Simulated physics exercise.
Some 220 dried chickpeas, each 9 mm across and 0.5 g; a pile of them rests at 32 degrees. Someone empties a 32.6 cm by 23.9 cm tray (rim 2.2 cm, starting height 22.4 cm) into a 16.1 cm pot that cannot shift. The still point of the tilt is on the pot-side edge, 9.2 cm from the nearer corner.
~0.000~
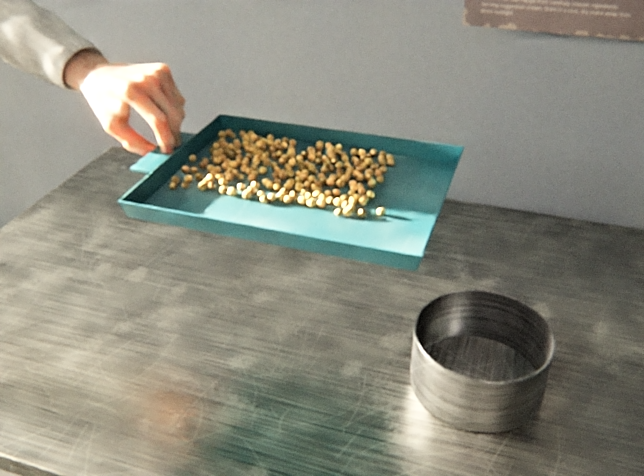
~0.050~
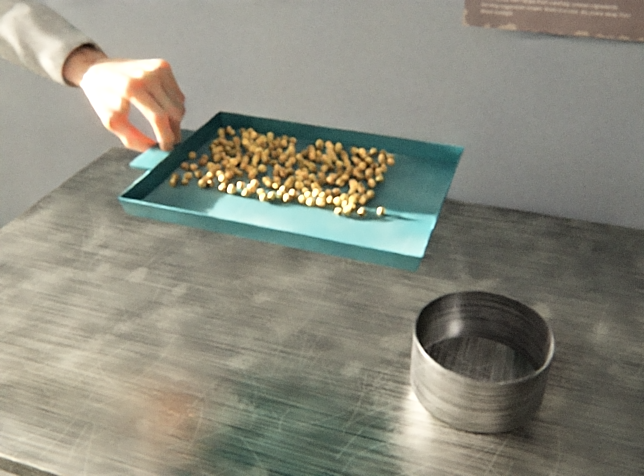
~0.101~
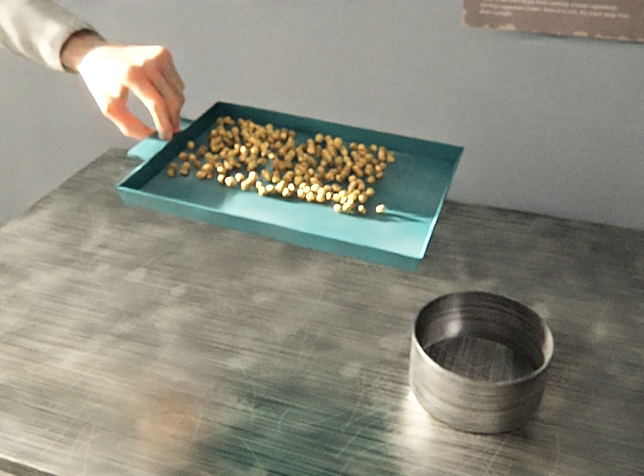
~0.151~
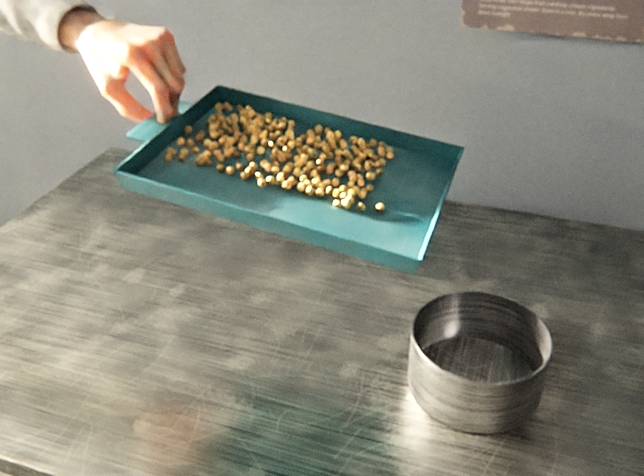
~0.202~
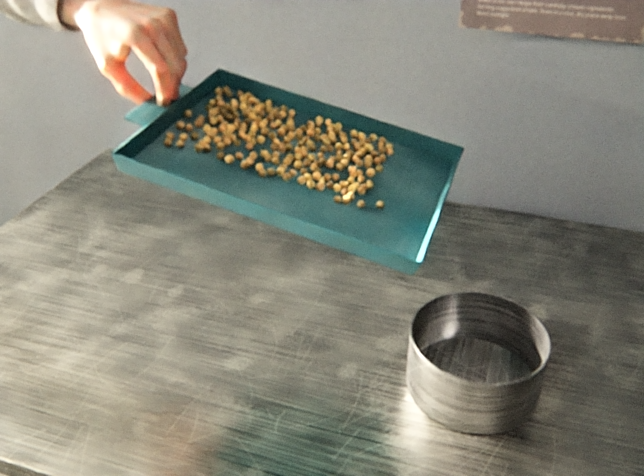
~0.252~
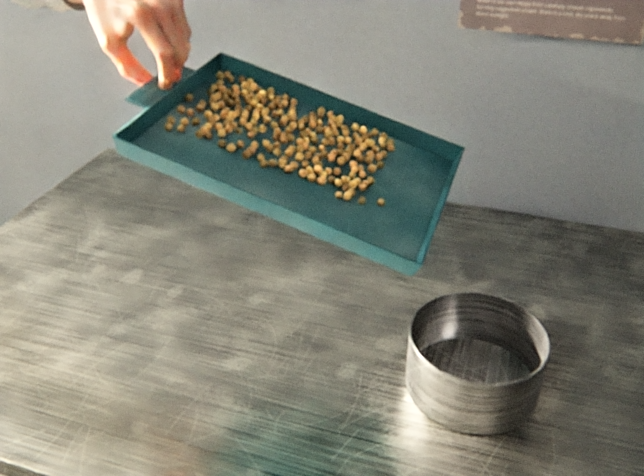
Teal tray of dried chickpeas tilting as a hand raises its left end, a round metal pot standing on the table.
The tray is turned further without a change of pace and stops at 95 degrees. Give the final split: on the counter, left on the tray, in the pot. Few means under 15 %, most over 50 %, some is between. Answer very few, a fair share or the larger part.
Counter: A fair share, tray: Very few, pot: The larger part.
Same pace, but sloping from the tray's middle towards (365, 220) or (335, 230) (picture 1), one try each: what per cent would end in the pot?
About 35 and 0 per cent.
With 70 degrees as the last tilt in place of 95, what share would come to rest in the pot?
Then about 20 per cent.
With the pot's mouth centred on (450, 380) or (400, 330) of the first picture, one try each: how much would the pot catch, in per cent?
Some 40 and 15 per cent.
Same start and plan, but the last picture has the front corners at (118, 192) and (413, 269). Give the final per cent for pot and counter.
Pot 0, counter 100.
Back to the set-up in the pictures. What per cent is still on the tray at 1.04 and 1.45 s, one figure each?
In turn: 70, 25.
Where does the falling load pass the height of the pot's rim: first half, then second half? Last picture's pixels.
At about (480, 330), then at (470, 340).
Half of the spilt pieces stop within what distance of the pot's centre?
Roughly 16 cm.
After 0.72 s, tilt 53 degrees; the tray holds 100 %, the pot 0 %.
After 1.04 s, tilt 79 degrees; the tray holds 70 %, the pot 15 %.
After 1.45 s, tilt 95 degrees; the tray holds 25 %, the pot 30 %.
In the end, at 2.5 s, counter 30 %, tray 0 %, pot 70 %.
